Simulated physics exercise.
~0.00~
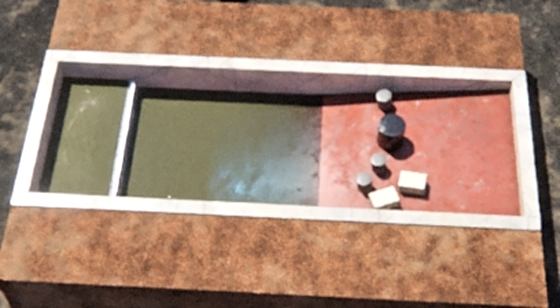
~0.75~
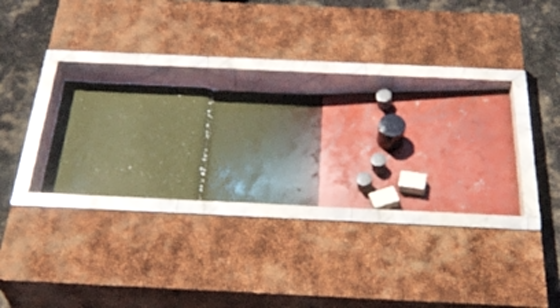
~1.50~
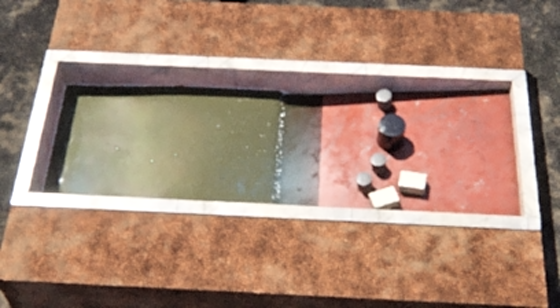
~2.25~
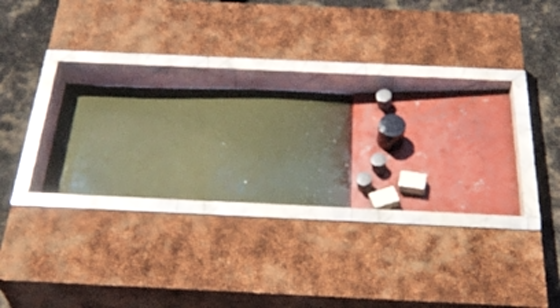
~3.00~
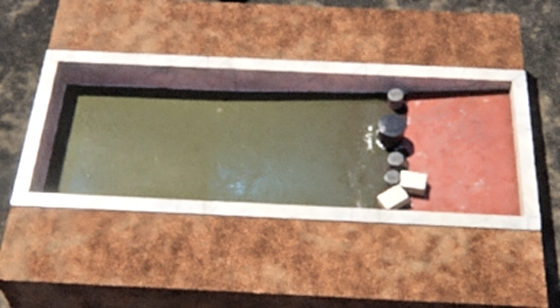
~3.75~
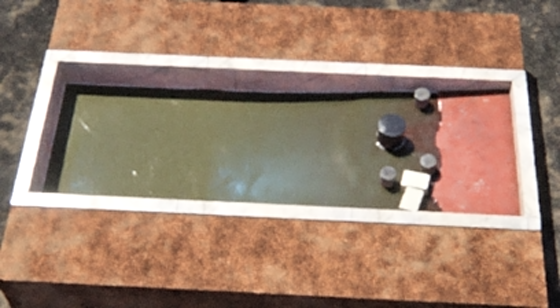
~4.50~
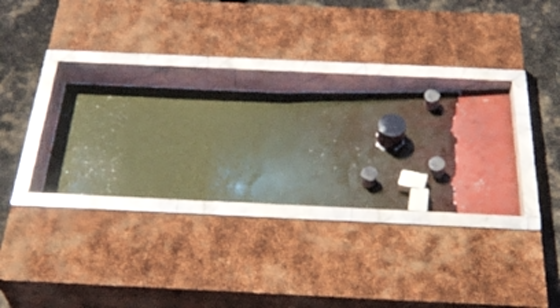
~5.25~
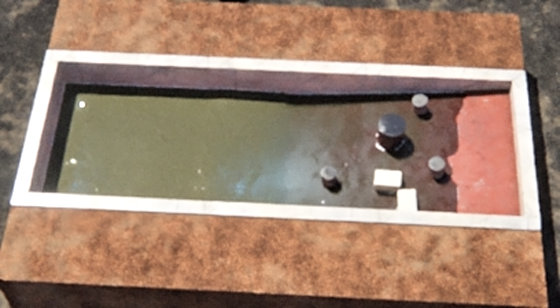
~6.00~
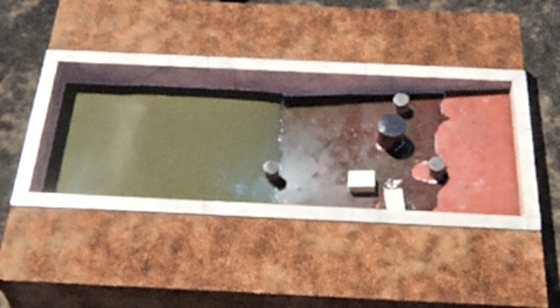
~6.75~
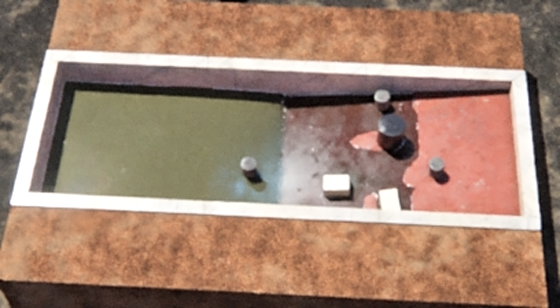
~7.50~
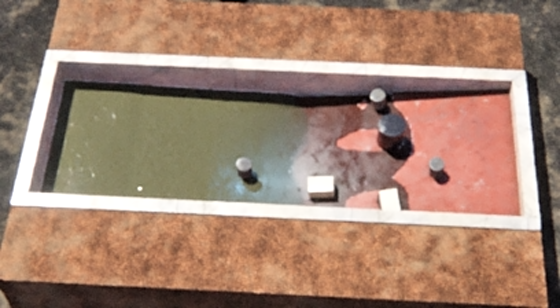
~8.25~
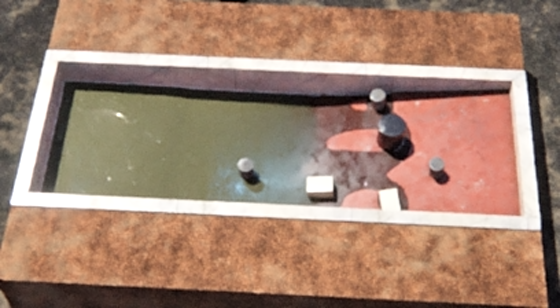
Murky green water surged rightward along a walled basin and up its red slope, pushing a few small grey pails and pale crates aside, then drained back, dragging some of them left and leaving one pail standing in the water near the slope's foot.
